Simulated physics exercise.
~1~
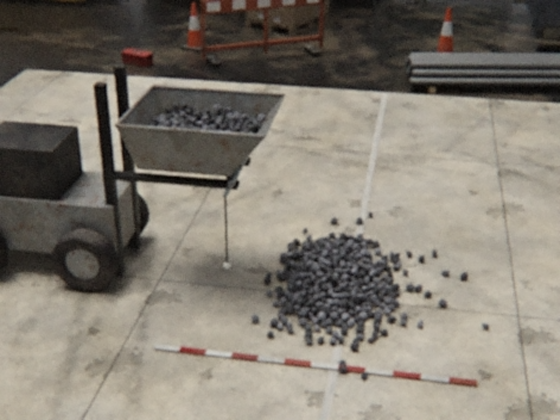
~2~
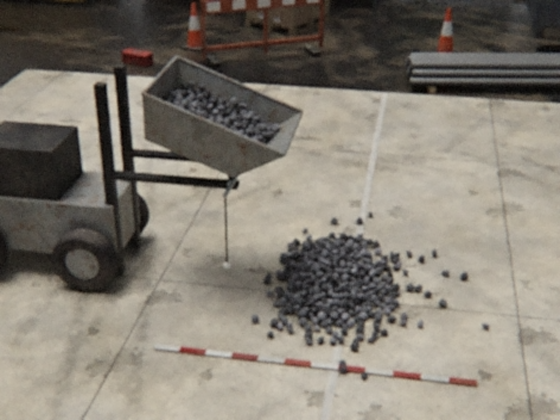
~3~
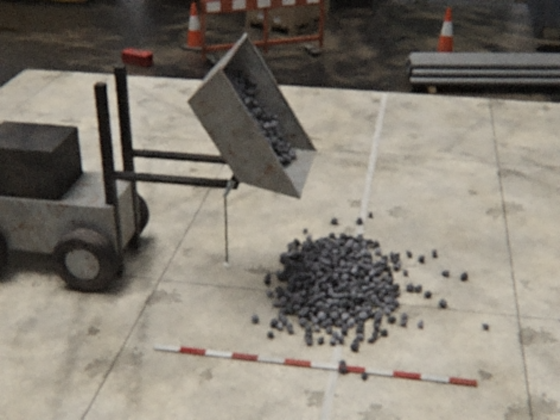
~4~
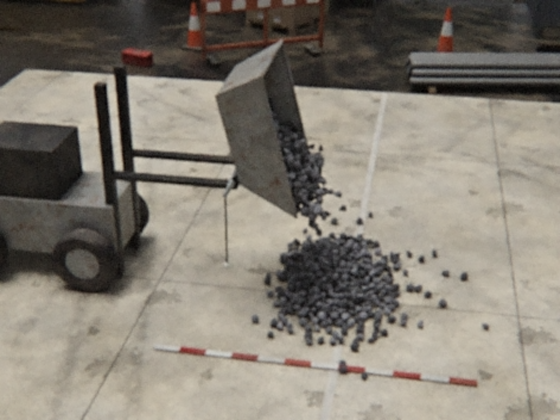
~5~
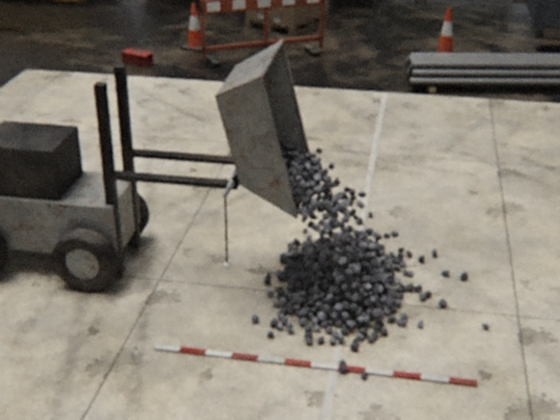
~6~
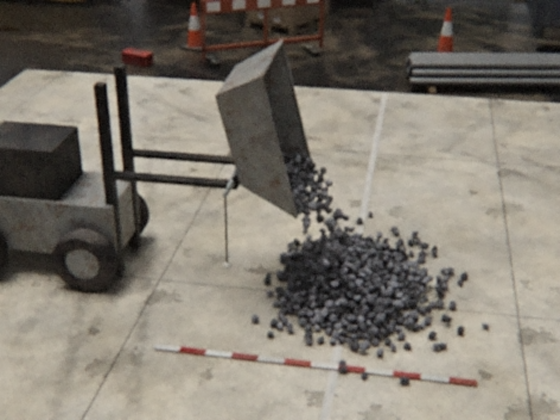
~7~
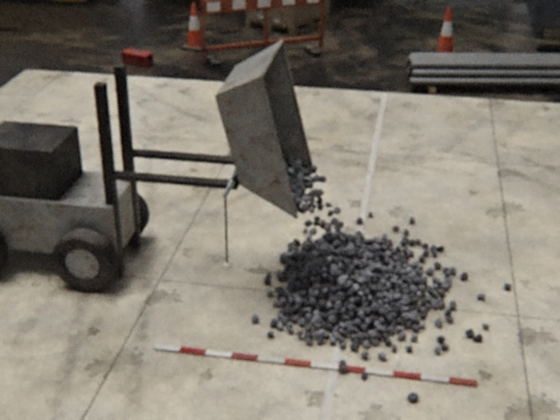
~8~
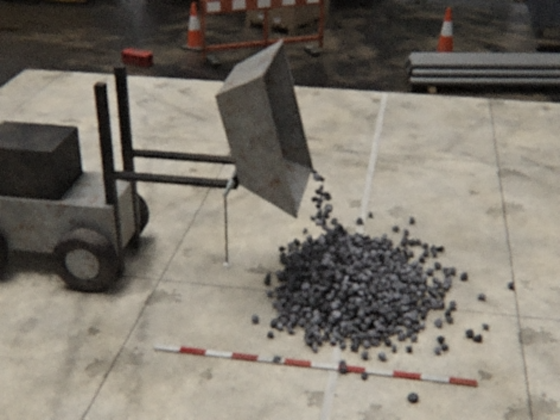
On a pale concrete floor seen from above, a grey fork truck stands at left, holding a metal skip of dark stones beside a loose pile of similar stones. A red and white banded pole lies in front, a small white ball hangs below the skip, and orange cones, a barrier and grey pipes sit behind. The skip tips steeply to the right, its stones sliding toward the lower edge. They pour onto the pile, which grows and spreads rightward across the painted line. The stream thins until the skip, still tilted, looks empty above a broader heap with scattered stones around it.
